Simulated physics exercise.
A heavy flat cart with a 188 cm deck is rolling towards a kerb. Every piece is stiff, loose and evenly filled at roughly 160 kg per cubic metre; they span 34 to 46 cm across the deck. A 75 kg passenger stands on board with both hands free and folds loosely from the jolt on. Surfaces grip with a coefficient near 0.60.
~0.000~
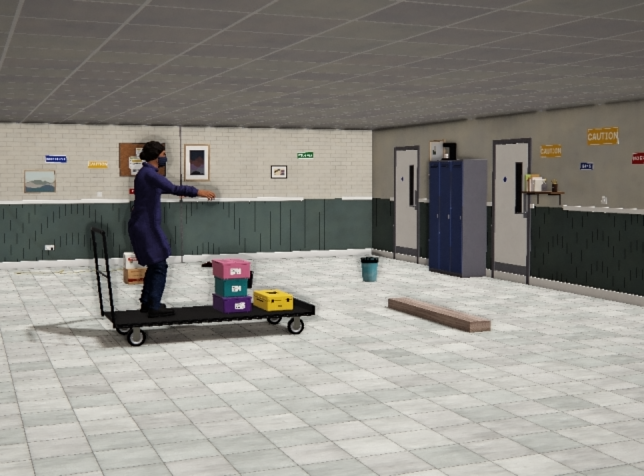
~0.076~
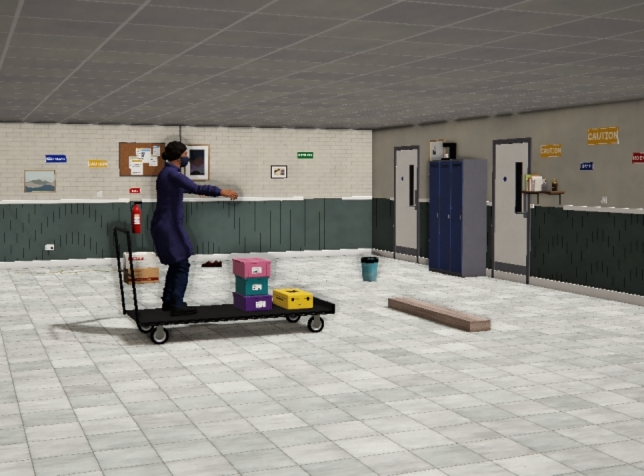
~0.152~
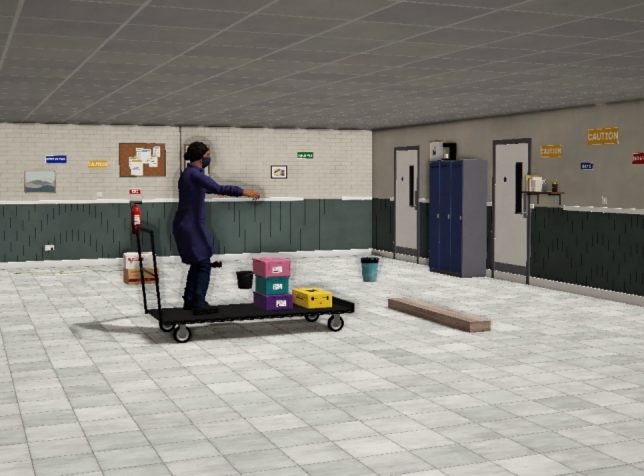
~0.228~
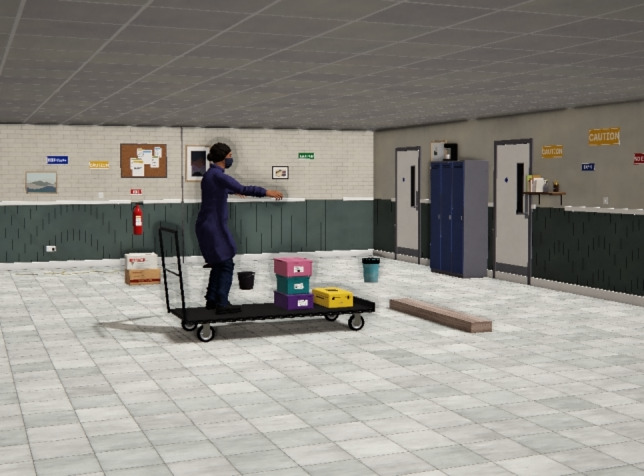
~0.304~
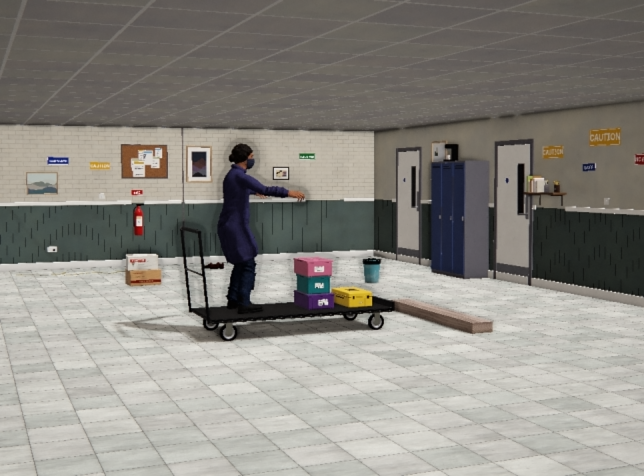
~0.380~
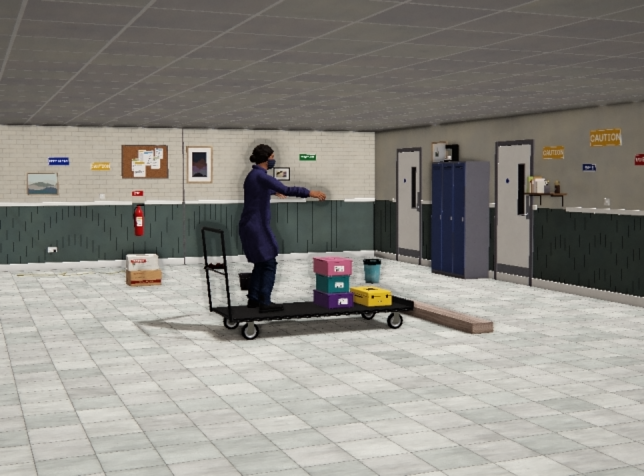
A figure in a long dark-blue coat stands upright on a black flatbed cart, one arm held out to the right, behind a pink, teal and purple stack of totes with a yellow one beside it. The wide, pale-tiled room, seen from across the floor, has green-panelled walls, blue lockers, two doors and a low brown beam lying at right. The cart rolls steadily rightward toward the beam, rider and totes keeping their places, while the view stays essentially still.
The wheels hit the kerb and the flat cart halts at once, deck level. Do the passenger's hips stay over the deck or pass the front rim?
The passenger's hips end beyond the front rim.
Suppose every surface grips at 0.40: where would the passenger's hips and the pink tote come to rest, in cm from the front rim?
In that case hips 110 past, pink 130 past.
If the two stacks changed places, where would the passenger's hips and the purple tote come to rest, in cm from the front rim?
In that case hips 10 past, purple 20 behind.
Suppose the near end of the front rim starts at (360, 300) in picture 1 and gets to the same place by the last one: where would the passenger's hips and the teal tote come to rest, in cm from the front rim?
In that case hips 120 behind, teal 50 behind.
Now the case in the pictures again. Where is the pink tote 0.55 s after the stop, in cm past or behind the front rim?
Some 25 cm past it.
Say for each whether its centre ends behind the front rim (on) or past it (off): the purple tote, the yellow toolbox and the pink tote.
Purple on, yellow on, pink off.
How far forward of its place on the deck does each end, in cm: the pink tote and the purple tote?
About: Pink 190, purple 25.
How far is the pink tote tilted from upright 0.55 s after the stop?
It is tilted some 10°.
Impact comes at 0.55 s.
After 1.10 s the passenger's hips are 26 cm behind the rim, near (414, 274) in the last picture's view.
After 1.55 s the passenger's hips are 25 cm past the rim, near (456, 283) in the last picture's view.
Final state at 3.6 s, past the rim, pink tote, teal tote and the passenger's hips; behind it, yellow toolbox and purple tote.
